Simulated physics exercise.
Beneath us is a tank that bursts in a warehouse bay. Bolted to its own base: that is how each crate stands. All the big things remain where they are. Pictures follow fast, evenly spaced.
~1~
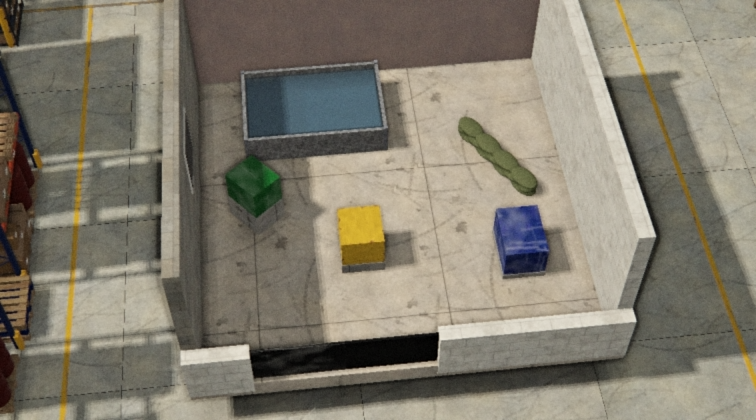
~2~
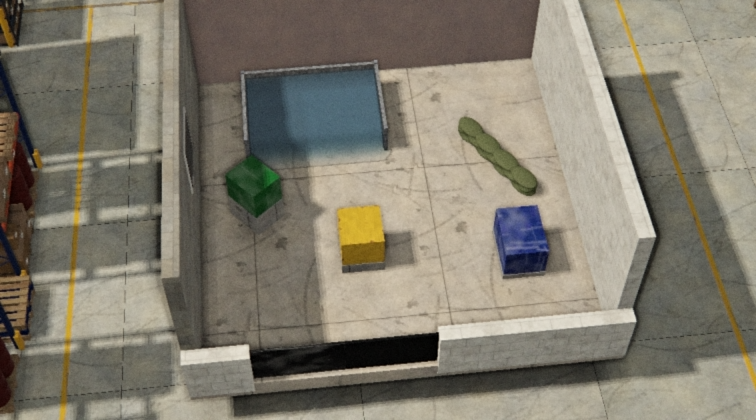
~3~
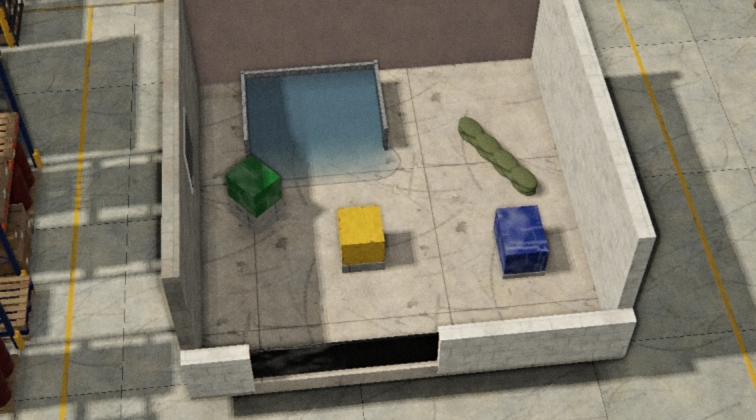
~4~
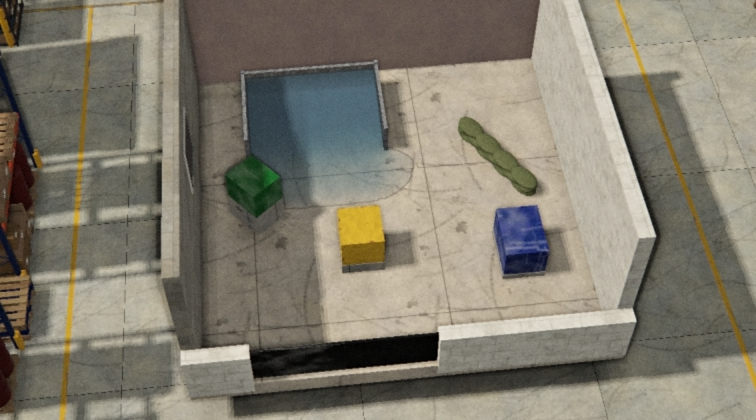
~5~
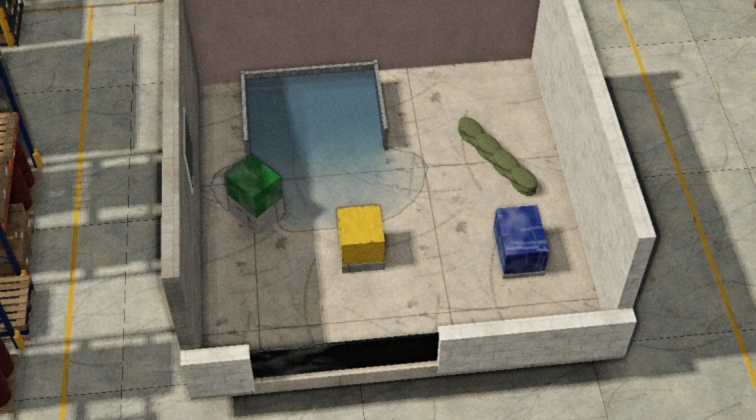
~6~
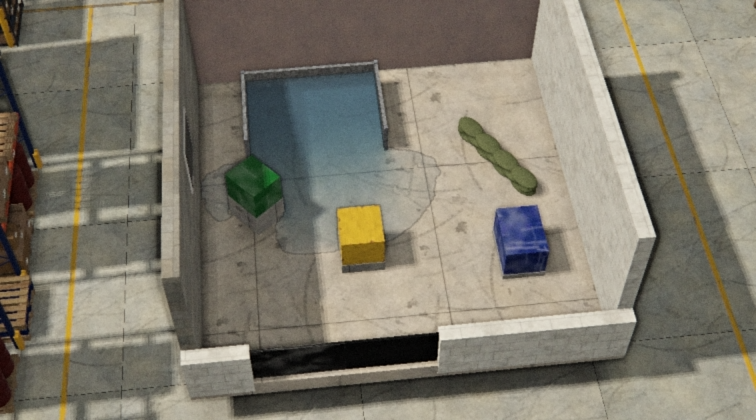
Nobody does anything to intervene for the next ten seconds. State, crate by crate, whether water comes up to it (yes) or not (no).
My prediction: The yellow crate will be a wet one; the green crate will be a dry one; the blue crate will be a wet one.
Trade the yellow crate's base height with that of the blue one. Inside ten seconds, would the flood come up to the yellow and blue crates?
Yellow: Is reached; blue: Stays clear.
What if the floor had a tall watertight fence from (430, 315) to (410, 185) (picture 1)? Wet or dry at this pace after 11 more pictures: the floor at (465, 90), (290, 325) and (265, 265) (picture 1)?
As listed: No water, covered, flooded.
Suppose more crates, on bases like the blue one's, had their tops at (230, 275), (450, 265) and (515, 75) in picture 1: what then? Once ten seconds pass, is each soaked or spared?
Result, in sequence: Is inundated, is inundated, is missed.
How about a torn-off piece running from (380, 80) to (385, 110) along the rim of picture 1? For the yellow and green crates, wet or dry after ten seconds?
Yellow crate stays untouched; green crate stays untouched.
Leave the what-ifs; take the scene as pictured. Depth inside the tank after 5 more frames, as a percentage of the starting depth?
About 44 per cent.
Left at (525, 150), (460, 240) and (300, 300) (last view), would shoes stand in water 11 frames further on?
Going through them one by one, the first is spared, the second waterlogged and the third waterlogged.
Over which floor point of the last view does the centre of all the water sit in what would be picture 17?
Close to pixel (328, 207).
A moment on, water covers 30 % of the floor; the yellow crate water round its plinth, the green crate water round its plinth, the blue crate not reached.
Next, water covers 50 % of the floor; the yellow crate water round its plinth, the green crate water round its plinth, the blue crate water round its plinth.
Then, water covers 65 % of the floor; the yellow crate water round its plinth, the green crate water round its plinth, the blue crate water round its plinth.
Later, water covers 80 % of the floor; the yellow crate water round its plinth, the green crate water round its plinth, the blue crate water round its plinth.
In the end, water covers 95 % of the floor; the yellow crate was topped, the green crate stayed above the water, the blue crate was topped.
